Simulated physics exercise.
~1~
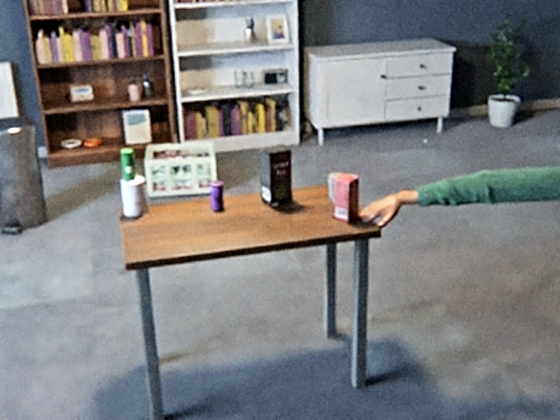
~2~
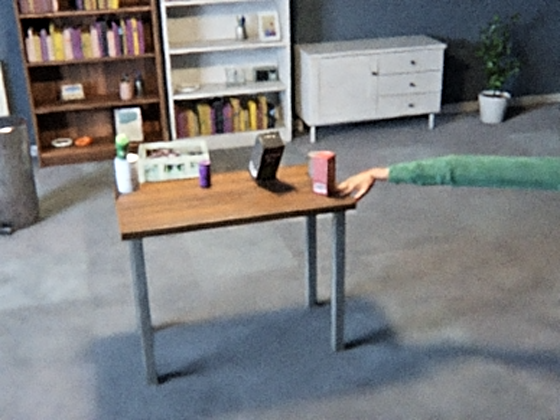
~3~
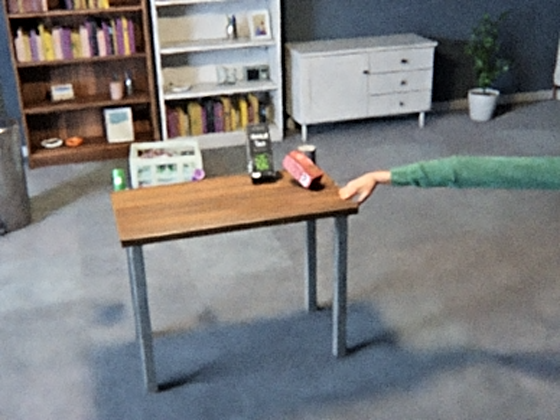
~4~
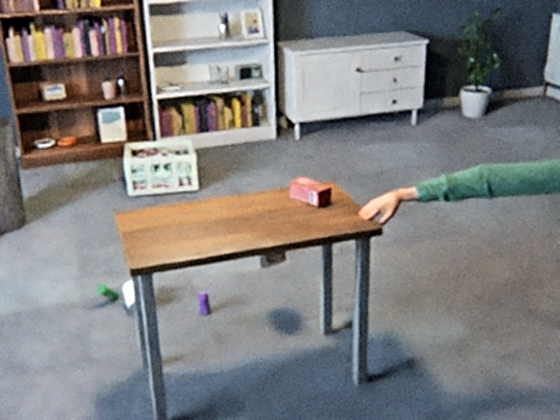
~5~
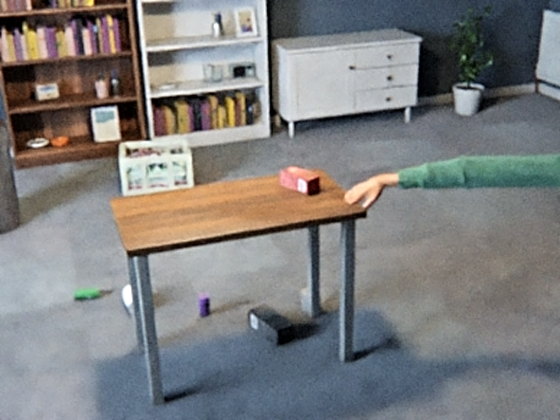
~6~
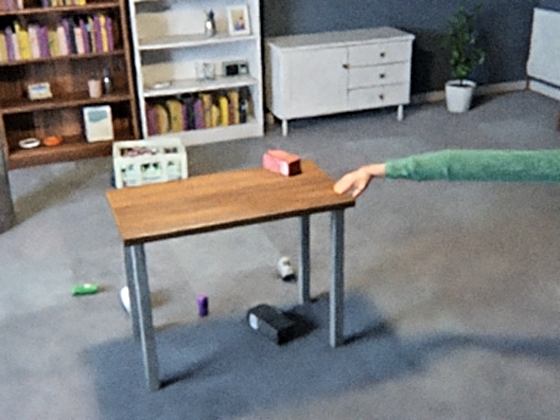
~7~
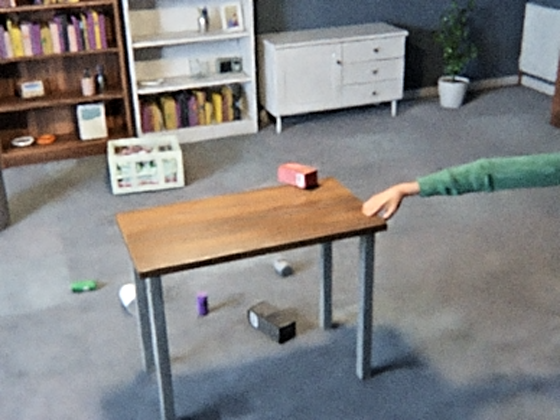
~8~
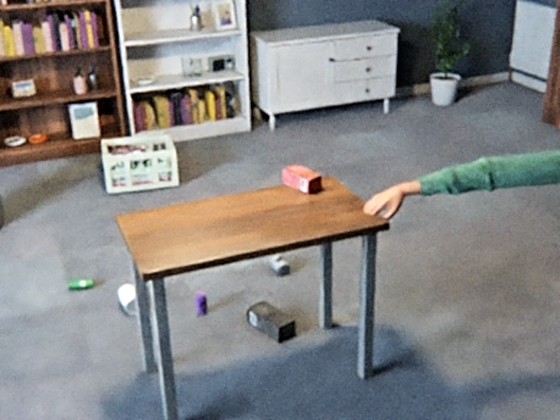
The clip opens on a wooden-topped table holding small containers, a black carton and a red carton, while a green-sleeved arm reaches in from the right to its edge. The hand shoves the table away, and the black carton and green shaker begin to lean. Soon the red carton topples onto its side, and the green, white, grey and purple containers go off the table. As the table jerks back, the black carton drops to the floor too. The table shifts away and back once more, ending with only the red carton lying on top and the others scattered below.
